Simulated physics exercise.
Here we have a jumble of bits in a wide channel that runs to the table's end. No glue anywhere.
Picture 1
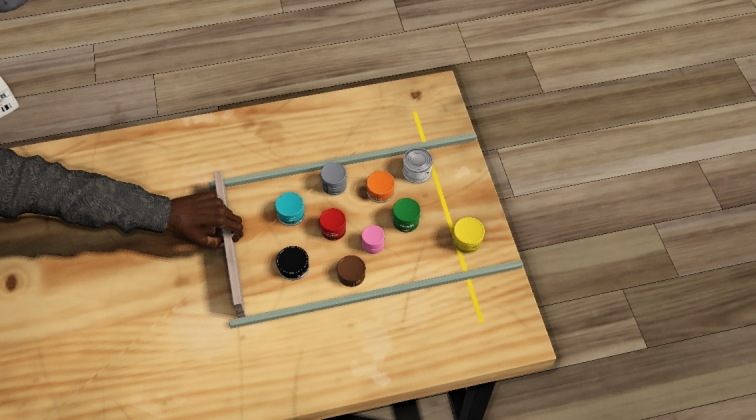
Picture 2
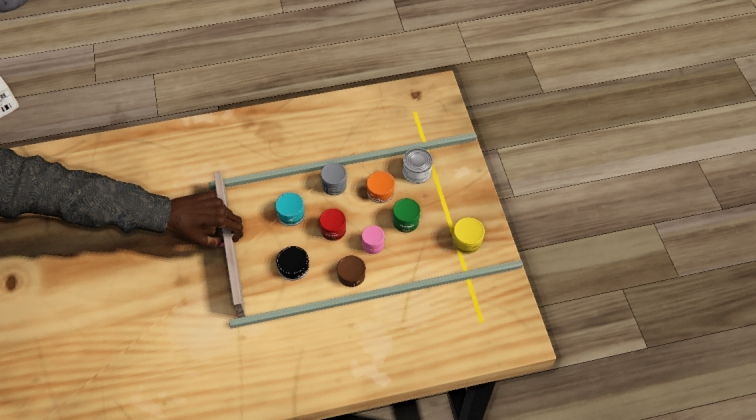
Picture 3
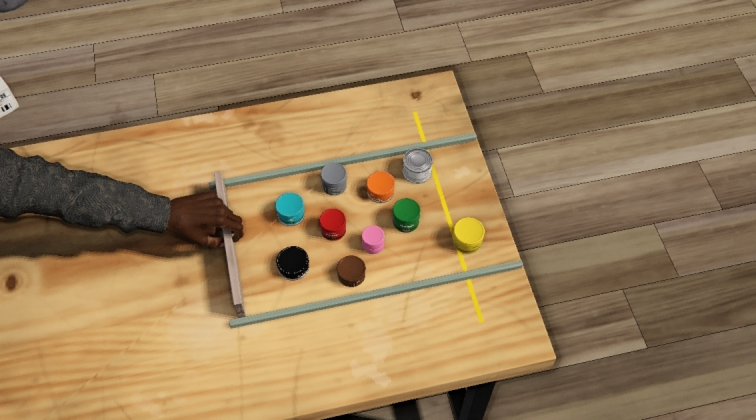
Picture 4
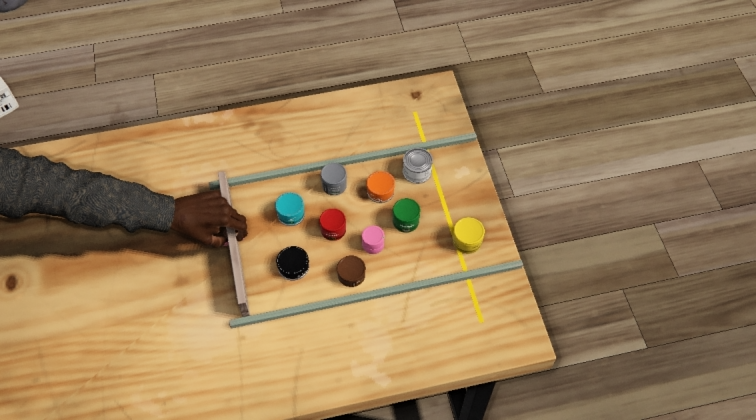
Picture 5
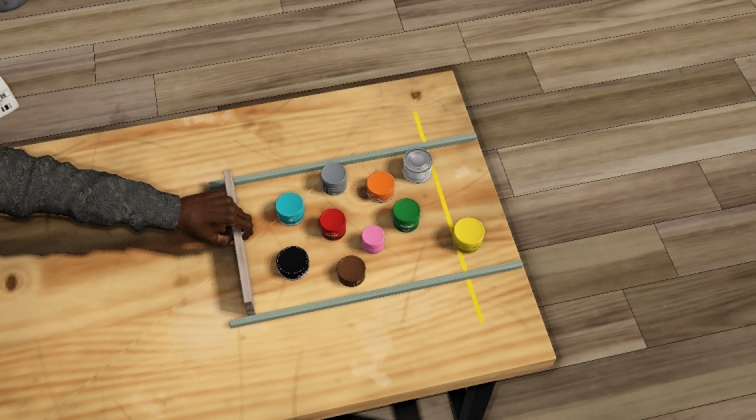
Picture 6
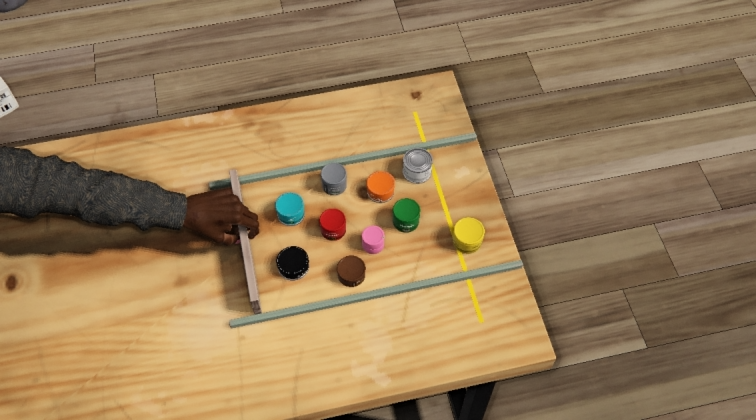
At first, a hand holds a wooden board still at the left end of a channel between two strips on a table, with a jumble of colourful tubs to its right. Then the hand slides the board slightly rightward, narrowing the gap, while the tubs stay put.
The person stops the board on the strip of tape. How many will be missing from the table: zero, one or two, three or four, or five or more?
Here the number that fall off is zero.
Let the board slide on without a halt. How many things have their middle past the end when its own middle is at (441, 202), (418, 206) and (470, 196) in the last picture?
Past the end: 0, 0 and 5.
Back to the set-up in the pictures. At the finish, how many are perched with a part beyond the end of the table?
The number is 1.
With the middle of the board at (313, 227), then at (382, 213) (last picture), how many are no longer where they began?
At the one place 3, at the other 9.
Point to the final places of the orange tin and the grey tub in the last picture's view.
The orange tin stops around (473, 169); the grey tub around (444, 158).
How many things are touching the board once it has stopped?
5 of them.
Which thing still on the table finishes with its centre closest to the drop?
Foremost is the white pot.
A little later, none off yet; yellow tub at rest near (468, 236); white pot at rest near (418, 166); green tub at rest near (406, 216).
When it is over, the number that fall off is zero.
